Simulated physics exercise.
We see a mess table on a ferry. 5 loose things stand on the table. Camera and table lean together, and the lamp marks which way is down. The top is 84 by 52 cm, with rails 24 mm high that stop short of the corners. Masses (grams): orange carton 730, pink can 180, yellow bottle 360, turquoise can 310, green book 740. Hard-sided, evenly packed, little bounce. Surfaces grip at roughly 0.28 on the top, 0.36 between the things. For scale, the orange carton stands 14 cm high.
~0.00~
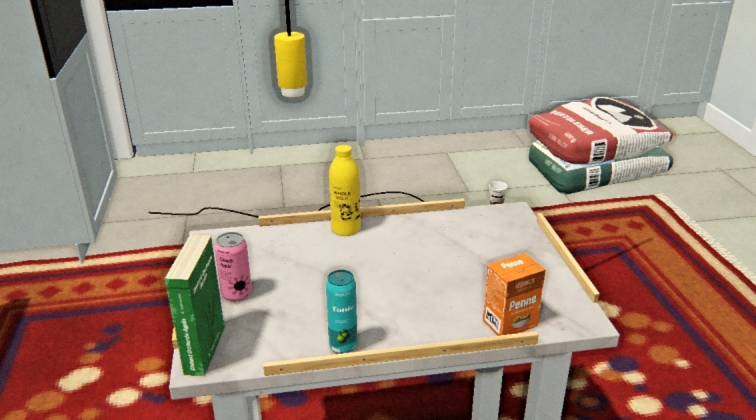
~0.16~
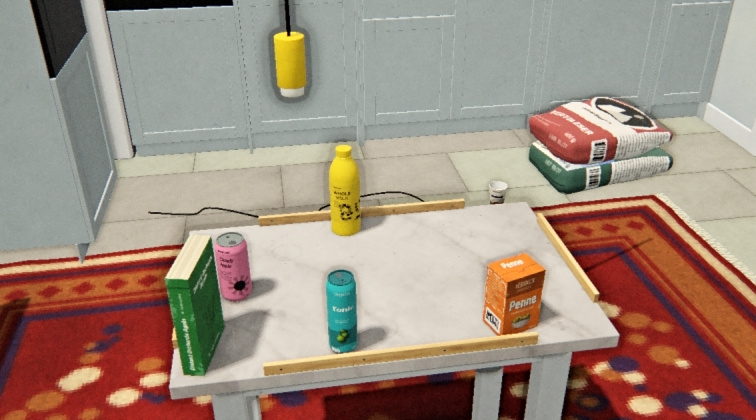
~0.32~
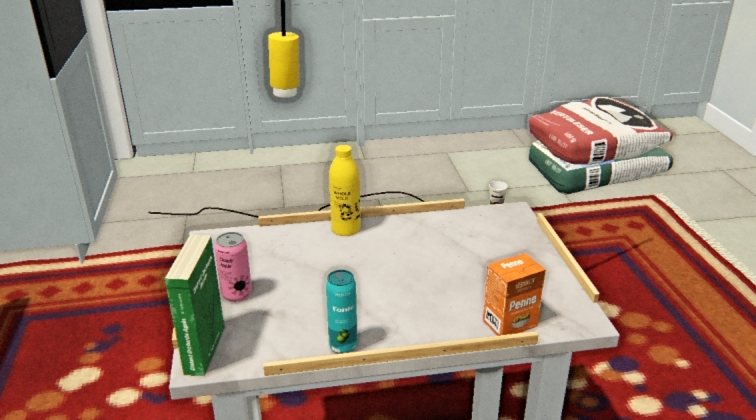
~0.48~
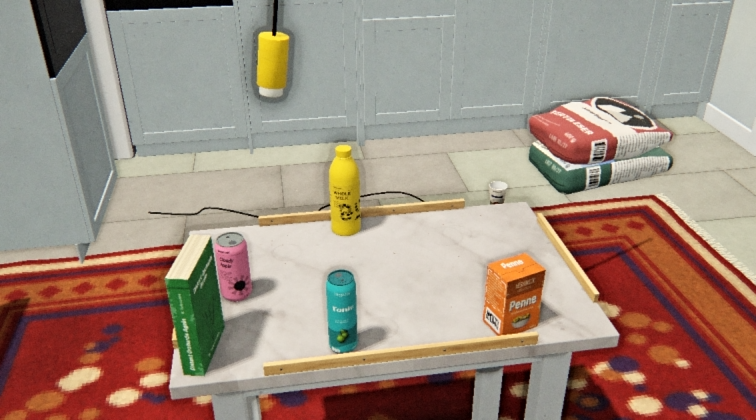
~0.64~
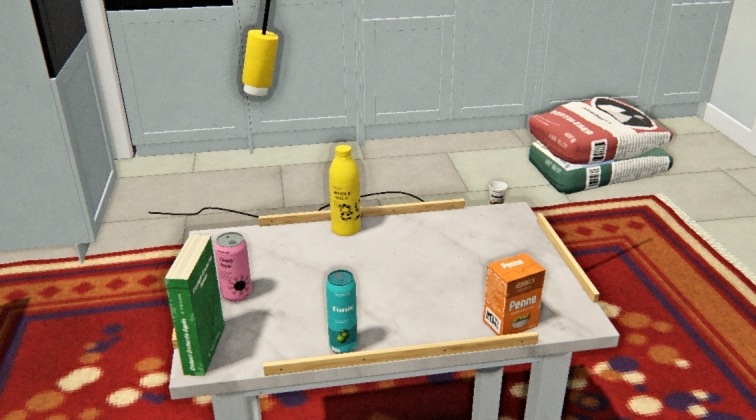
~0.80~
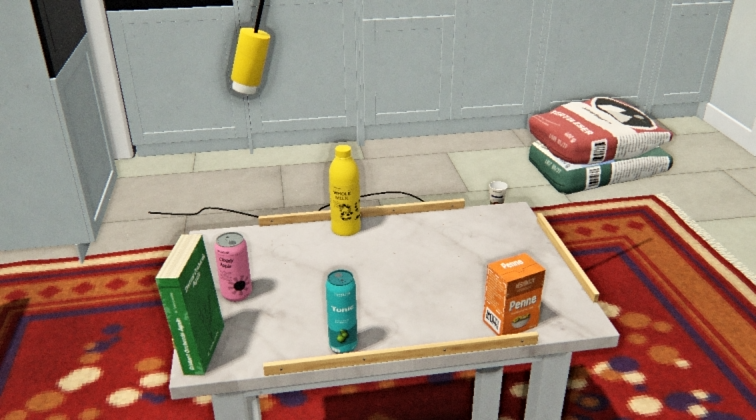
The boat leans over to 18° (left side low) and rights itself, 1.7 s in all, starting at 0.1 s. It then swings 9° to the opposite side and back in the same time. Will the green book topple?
The green book falls over.
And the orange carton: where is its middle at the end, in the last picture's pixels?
Around (488, 299).
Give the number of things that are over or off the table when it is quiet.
1 of them.
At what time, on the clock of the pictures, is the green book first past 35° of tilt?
At about 1.0 s.
Around 1.10 s, boat heeled 17°, left side down; green book now off the table; orange carton shifted 2 cm; turquoise can shifted 2 cm.
Around 1.20 s, boat heeled 14°, left side down; orange carton shifted 3 cm; turquoise can shifted 3 cm; pink can shifted 3 cm.
Around 1.40 s, boat heeled 8°, left side down; orange carton shifted 5 cm; turquoise can shifted 4 cm; pink can shifted 4 cm.
Around 2.10 s, boat heeled 2°, right side down; orange carton shifted 5 cm; turquoise can shifted 4 cm; pink can shifted 4 cm.
Finally (4.0 s), off the table and tipped over, green book; not toppled but over 5 cm from the start, orange carton; the other 3 still in place (within 5 cm).
